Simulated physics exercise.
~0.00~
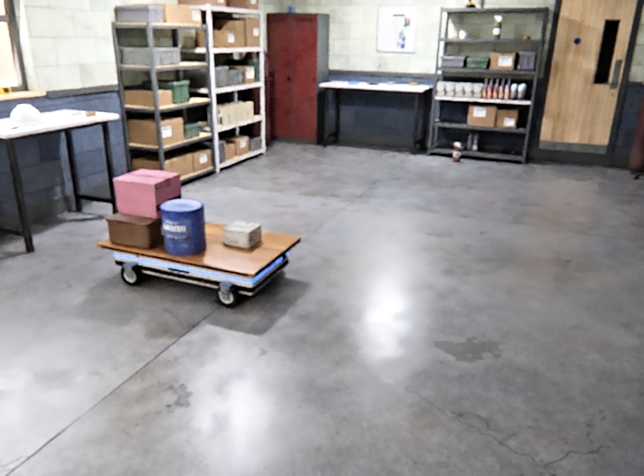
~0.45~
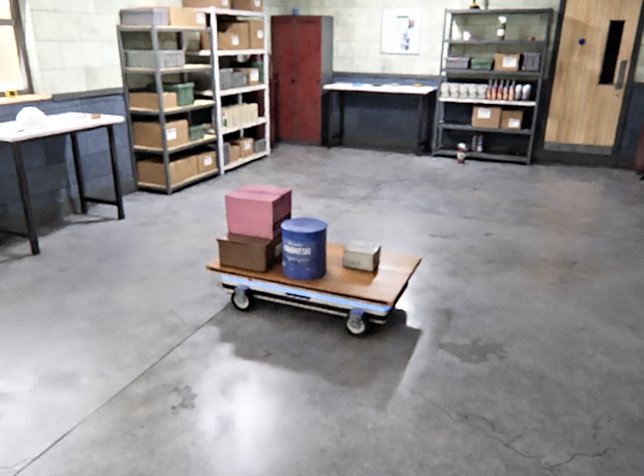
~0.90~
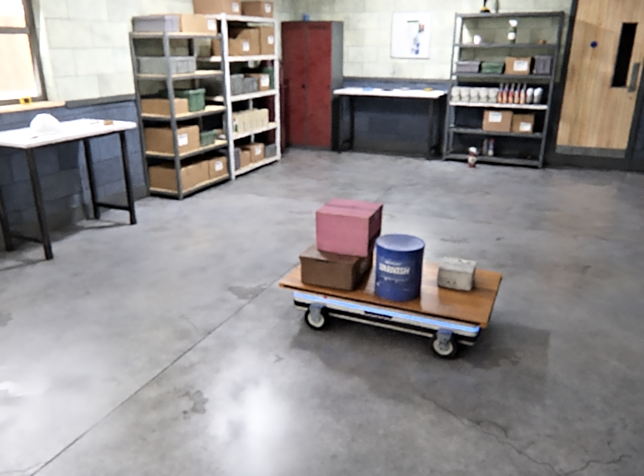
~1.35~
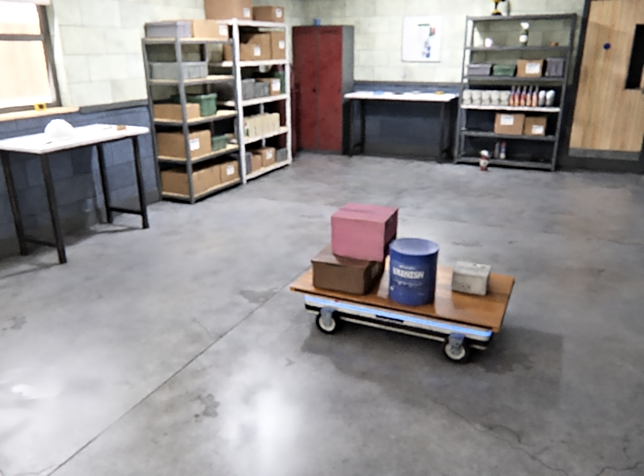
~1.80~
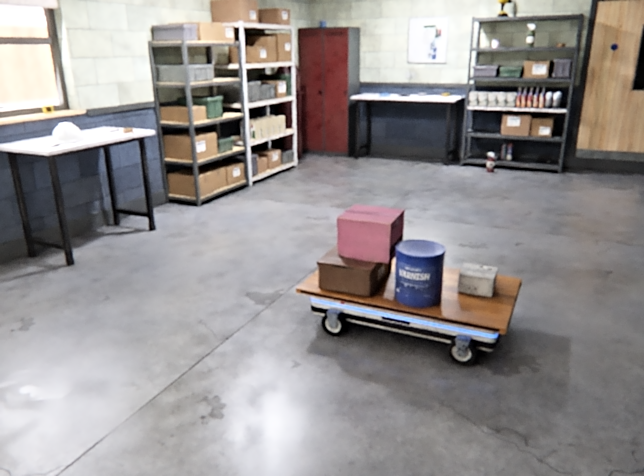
At the start, a low wheeled cart with a wooden deck stands out on the grey floor of a storeroom, carrying a pink box, a brown tote, a blue pail and a small pale parcel. The pink box rests up against the tote, behind the pail. The cart rolls to the right across the floor with its load riding along, while the view pans slightly left. It then slows past the middle of the room and comes to a stop. At the end, all four things are still on the deck, with the blue pail standing upright.
